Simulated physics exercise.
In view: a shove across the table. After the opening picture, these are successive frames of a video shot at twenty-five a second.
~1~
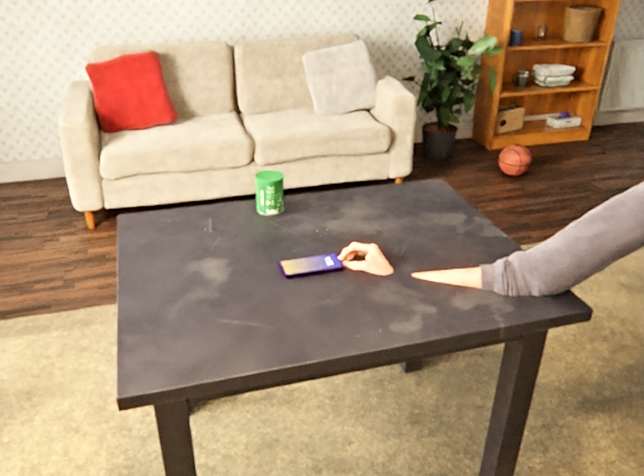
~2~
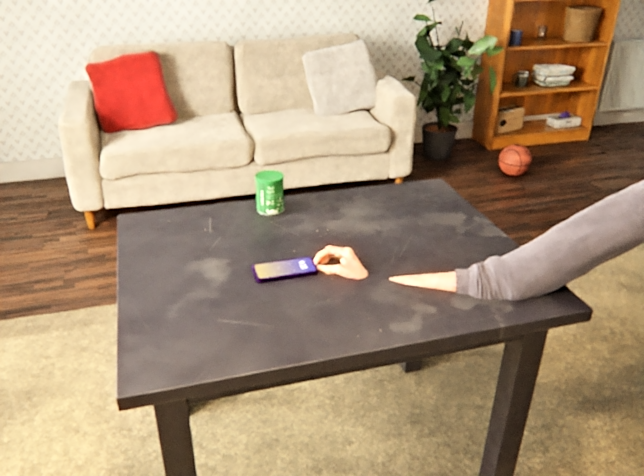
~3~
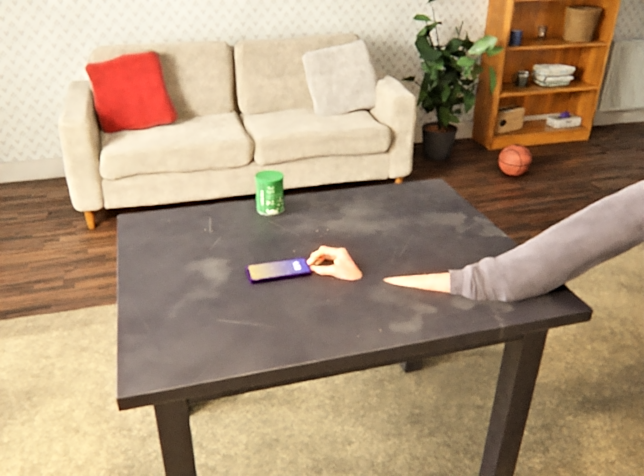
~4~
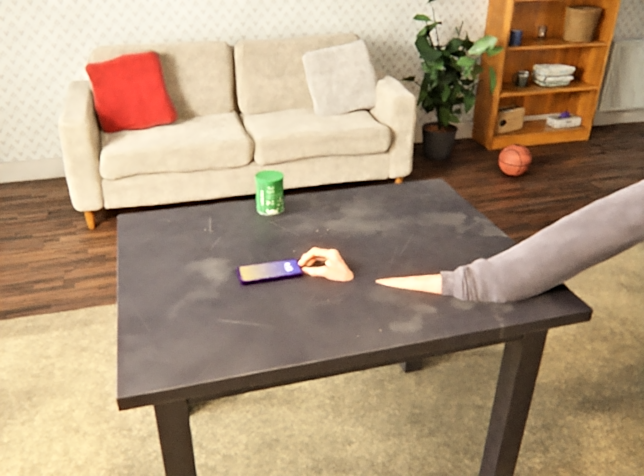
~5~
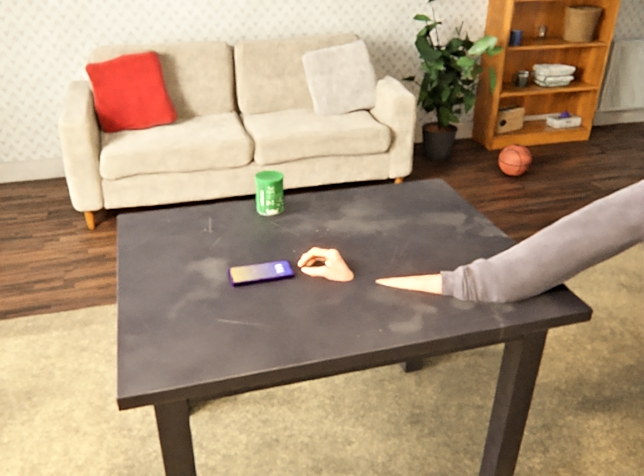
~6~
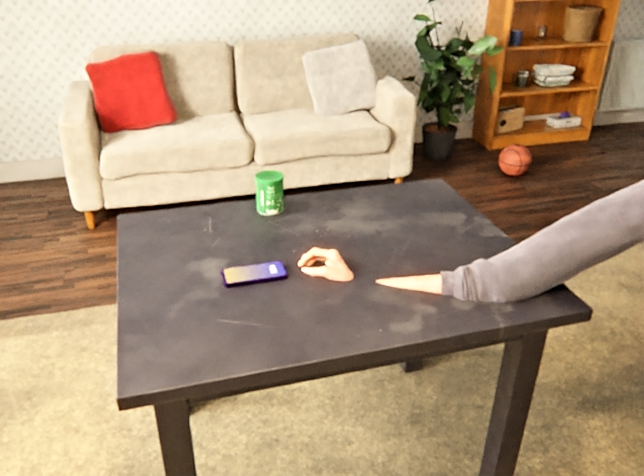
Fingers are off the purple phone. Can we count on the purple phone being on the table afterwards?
The purple phone is still on the table.
Then, 0.10 s past the last view, purple phone displaced a little near (249, 275).
Then, 0.30 s past the last view, purple phone resting near (249, 275).
Finally, moved from the start, purple phone. Final places as the last picture's camera would see them, purple phone near (249, 275).
